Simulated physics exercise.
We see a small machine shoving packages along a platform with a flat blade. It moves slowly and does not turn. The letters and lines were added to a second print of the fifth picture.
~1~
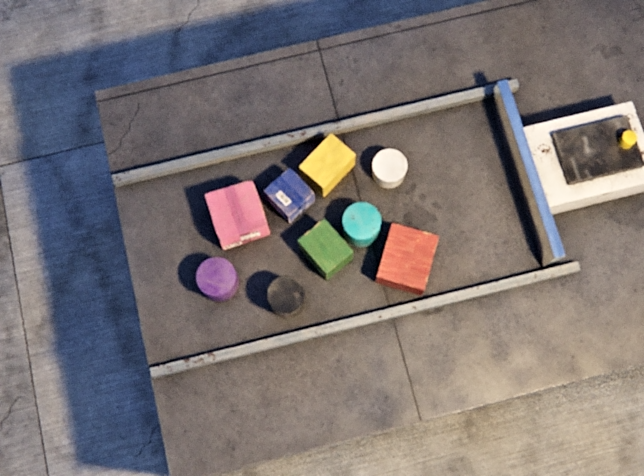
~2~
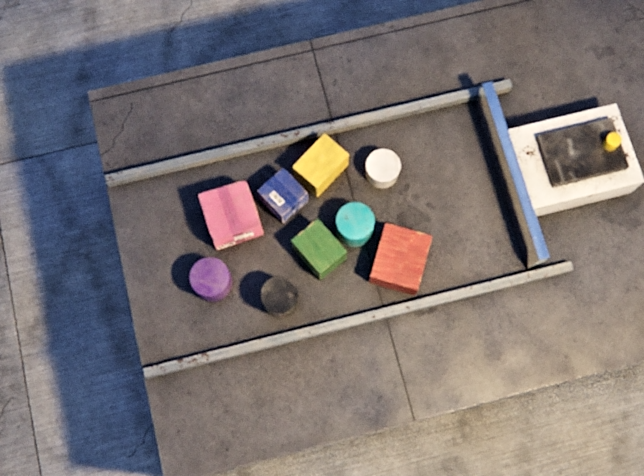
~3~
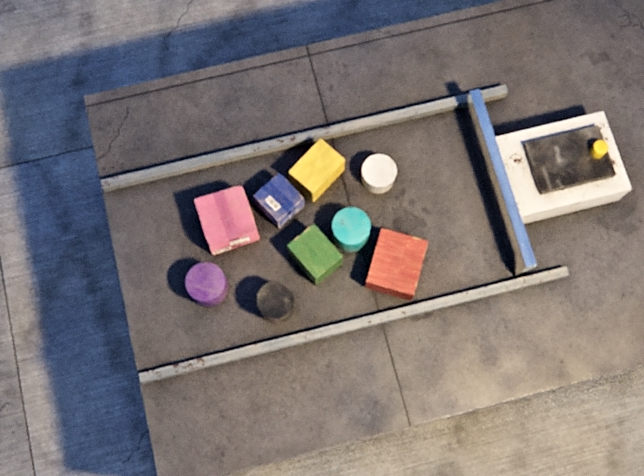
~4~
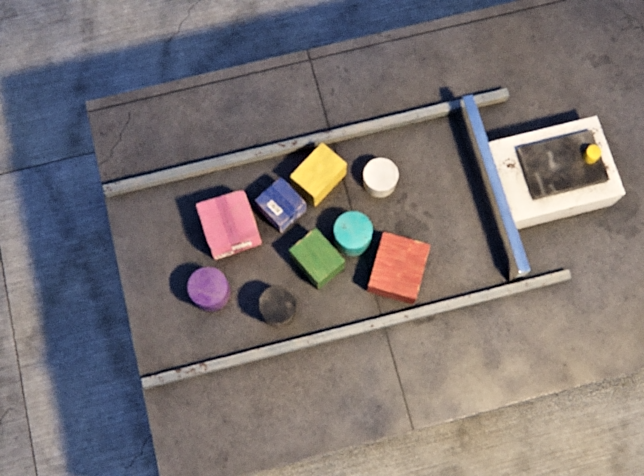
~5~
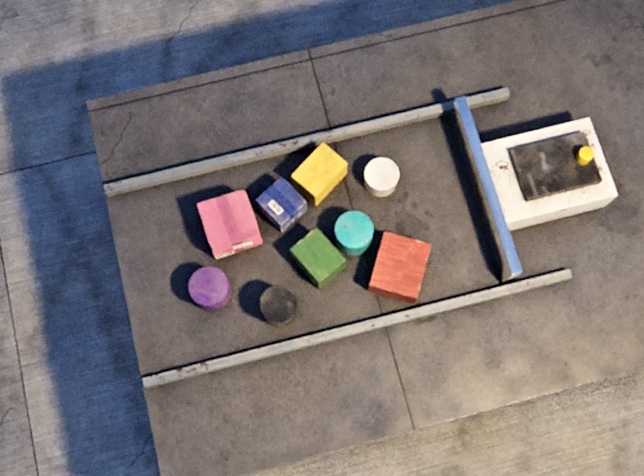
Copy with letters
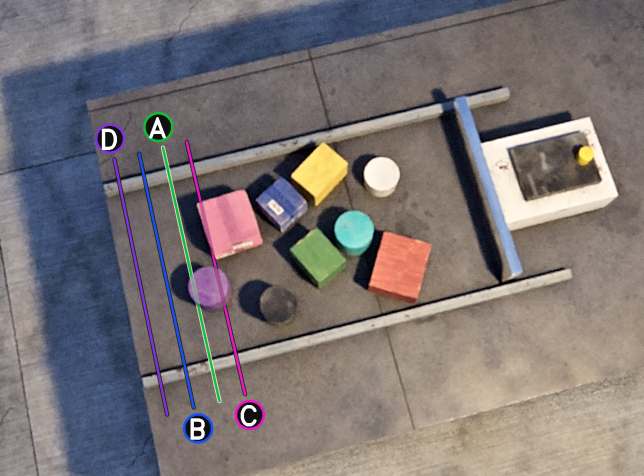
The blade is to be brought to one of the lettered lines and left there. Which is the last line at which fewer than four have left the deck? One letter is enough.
The farthest such stop is A.
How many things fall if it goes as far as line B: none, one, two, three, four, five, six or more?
By then, five.
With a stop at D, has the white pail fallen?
By then, yes.
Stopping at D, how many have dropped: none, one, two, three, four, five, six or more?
In all, six or more.
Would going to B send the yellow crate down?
No.
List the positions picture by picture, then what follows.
The first picture shows black pail (287, 298); turquoise canister (361, 225); robot (592, 151).
The second picture shows robot (577, 153); white pail (383, 169).
The third picture shows robot (564, 161); green crate (315, 254).
The fourth picture shows robot (557, 166); purple canister (210, 290).
The fifth picture shows robot (550, 167); black pail (279, 307); turquoise canister (354, 234); red crate (399, 268).
On the marked copy, A at (190, 269); B at (165, 276); C at (215, 263); D at (140, 282).
With A. Early on, robot (444, 194); red crate (367, 282); white pail (349, 192).
Further on, robot (338, 220); purple canister (179, 305); pink parcel (174, 246).
At the end, robot (253, 241); pink parcel over the edge; purple canister over the edge; three fallen.
As for the rest, B drops five; C is within the limit but short; D drops nine.
